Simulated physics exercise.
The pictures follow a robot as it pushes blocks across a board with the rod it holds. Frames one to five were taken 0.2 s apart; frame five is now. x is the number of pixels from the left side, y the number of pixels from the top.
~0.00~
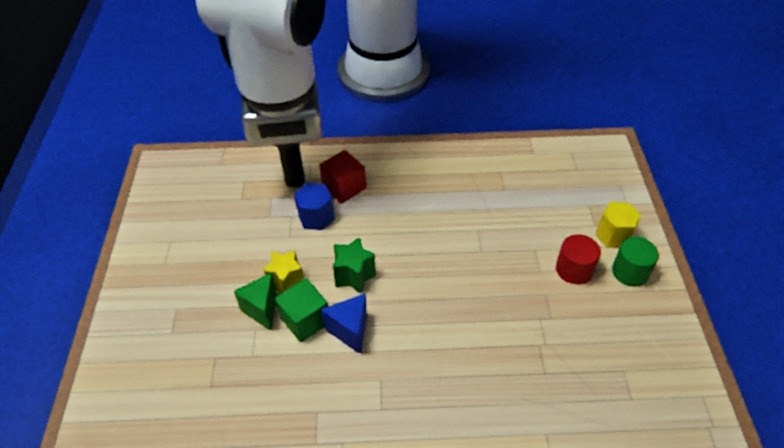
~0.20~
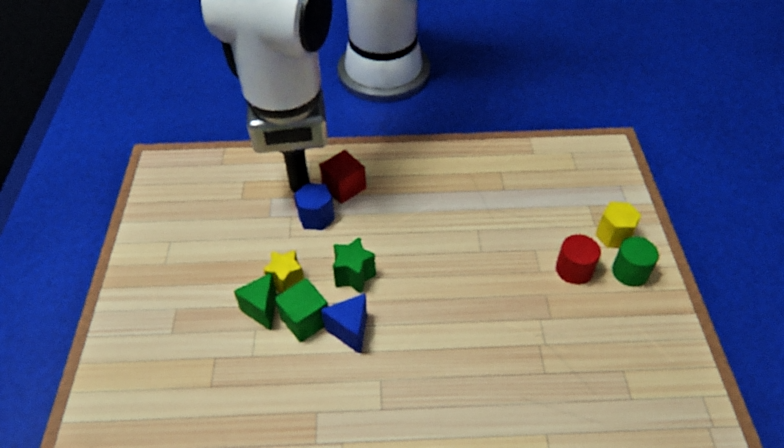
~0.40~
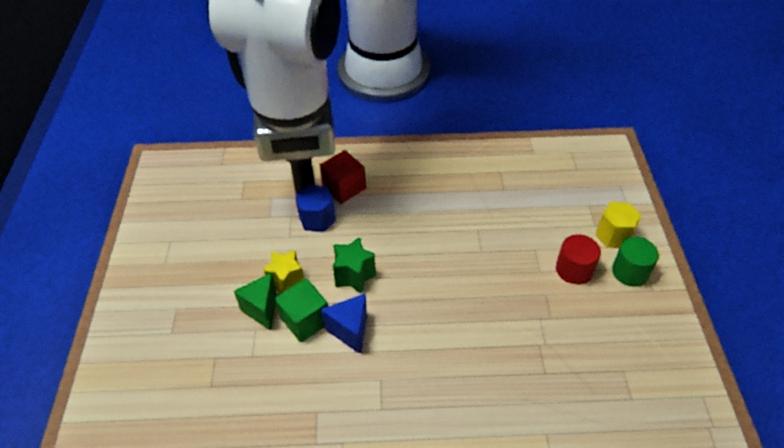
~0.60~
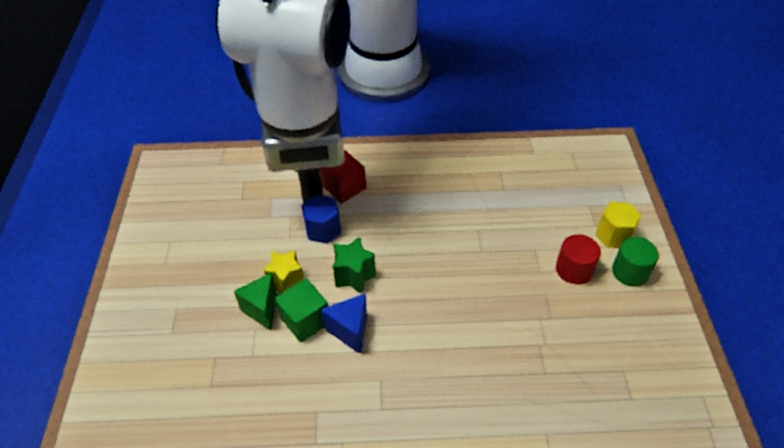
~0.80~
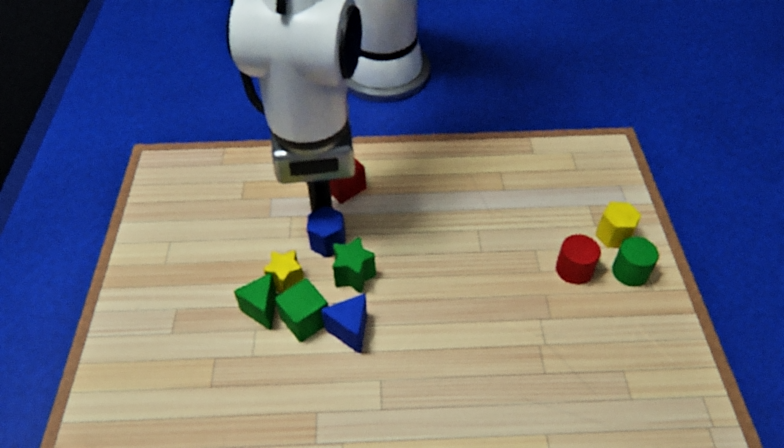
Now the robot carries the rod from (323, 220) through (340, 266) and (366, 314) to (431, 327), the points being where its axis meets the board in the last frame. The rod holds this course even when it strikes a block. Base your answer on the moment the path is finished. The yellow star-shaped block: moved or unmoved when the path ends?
The yellow star-shaped block keeps its place.
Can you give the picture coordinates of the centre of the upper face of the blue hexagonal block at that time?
(316, 278)
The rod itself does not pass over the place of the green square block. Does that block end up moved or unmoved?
Shifted.
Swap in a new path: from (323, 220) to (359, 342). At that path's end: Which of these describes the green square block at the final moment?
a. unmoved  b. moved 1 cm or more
It's b.
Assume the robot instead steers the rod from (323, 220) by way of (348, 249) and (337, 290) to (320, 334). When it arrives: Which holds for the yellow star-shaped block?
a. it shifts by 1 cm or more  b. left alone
The correct letter is a.
The first path, step by step. One third of the way, rod (340, 261); blue hexagonal block (321, 266), turned 60° clockwise; green star-shaped block (358, 272), turned 60° anticlockwise.
Two thirds of the way, rod (366, 310); green square block (290, 308), turned 15° anticlockwise; blue hexagonal block (316, 278), turned 95° clockwise; blue triangle (355, 329), turned 50° clockwise; green star-shaped block (390, 306), turned 110° anticlockwise.
At the end, rod (432, 322); yellow star-shaped block not moved; green square block (290, 308), turned 15° anticlockwise; blue hexagonal block (316, 278), turned 95° clockwise; blue triangle (355, 329), turned 50° clockwise; green star-shaped block (445, 330), turned 75° anticlockwise.
